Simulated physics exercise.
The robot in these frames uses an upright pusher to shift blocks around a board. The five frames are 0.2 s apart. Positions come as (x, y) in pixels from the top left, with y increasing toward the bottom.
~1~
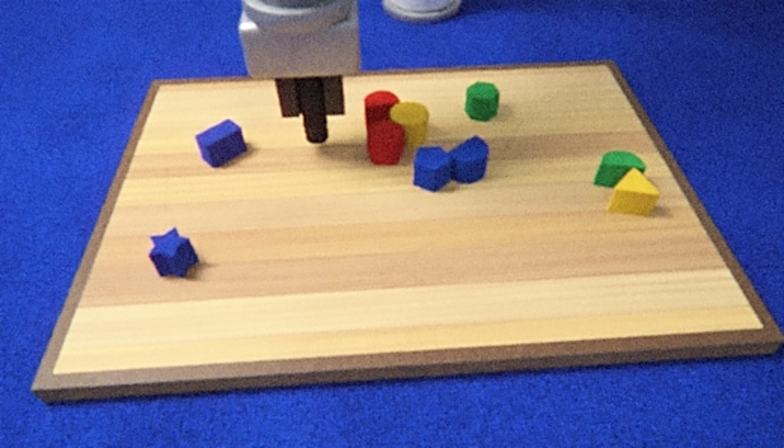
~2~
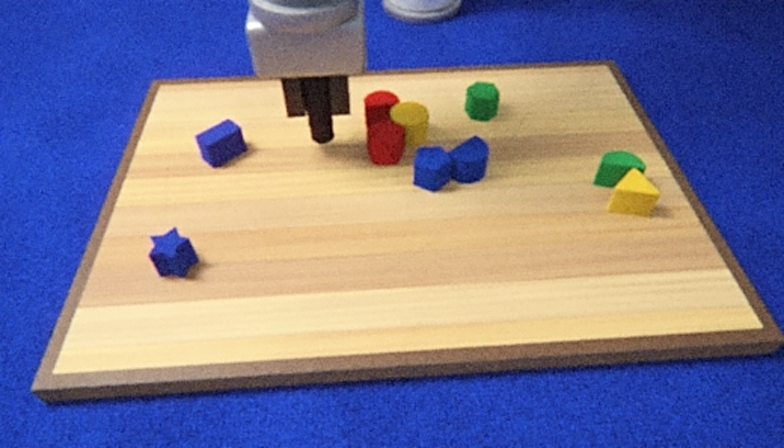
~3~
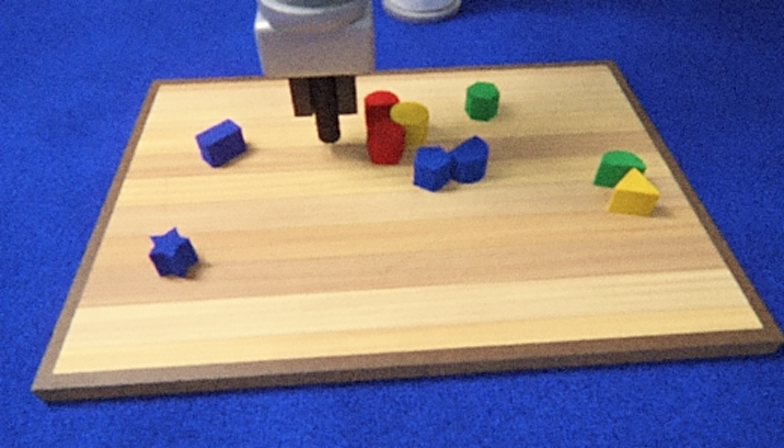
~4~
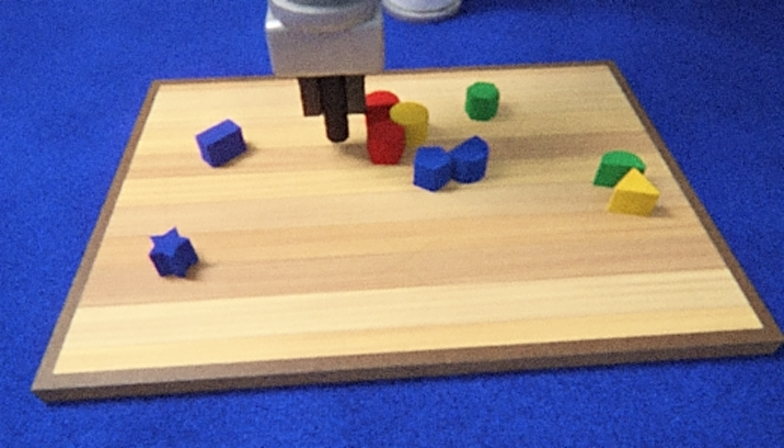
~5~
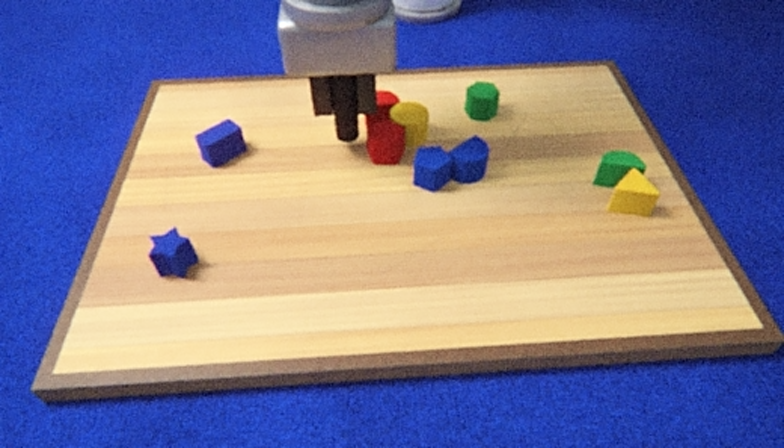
On a wooden board, a robot's dark pusher moves slightly right toward still, coloured blocks.
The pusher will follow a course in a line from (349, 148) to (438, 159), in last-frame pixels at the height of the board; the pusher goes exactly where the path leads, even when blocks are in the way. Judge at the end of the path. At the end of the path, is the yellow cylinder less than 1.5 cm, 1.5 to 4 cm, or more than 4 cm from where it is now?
It shifts by less than 1.5 cm.
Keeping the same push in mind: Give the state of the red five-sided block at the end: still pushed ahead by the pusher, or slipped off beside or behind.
In front, I predict.
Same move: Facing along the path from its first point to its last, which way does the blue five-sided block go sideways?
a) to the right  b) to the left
Choice a: To the right.
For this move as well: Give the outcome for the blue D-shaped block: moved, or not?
Here the blue D-shaped block moves off its spot.
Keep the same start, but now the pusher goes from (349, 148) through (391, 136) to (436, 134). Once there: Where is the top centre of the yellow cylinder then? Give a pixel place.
The middle of its top is at (467, 107).
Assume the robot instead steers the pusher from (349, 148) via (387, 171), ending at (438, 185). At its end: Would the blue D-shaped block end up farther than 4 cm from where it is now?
Short answer: No.
What follows on the original path. Halfway along, pusher at (394, 142); red five-sided block at (422, 137), turned 45° clockwise; yellow cylinder at (416, 111); blue five-sided block at (436, 160).
At the end, pusher at (439, 147); red five-sided block at (462, 151), turned 80° clockwise; yellow cylinder at (416, 111); blue five-sided block at (447, 173), turned 20° clockwise; blue D-shaped block at (493, 157), turned 25° anticlockwise.
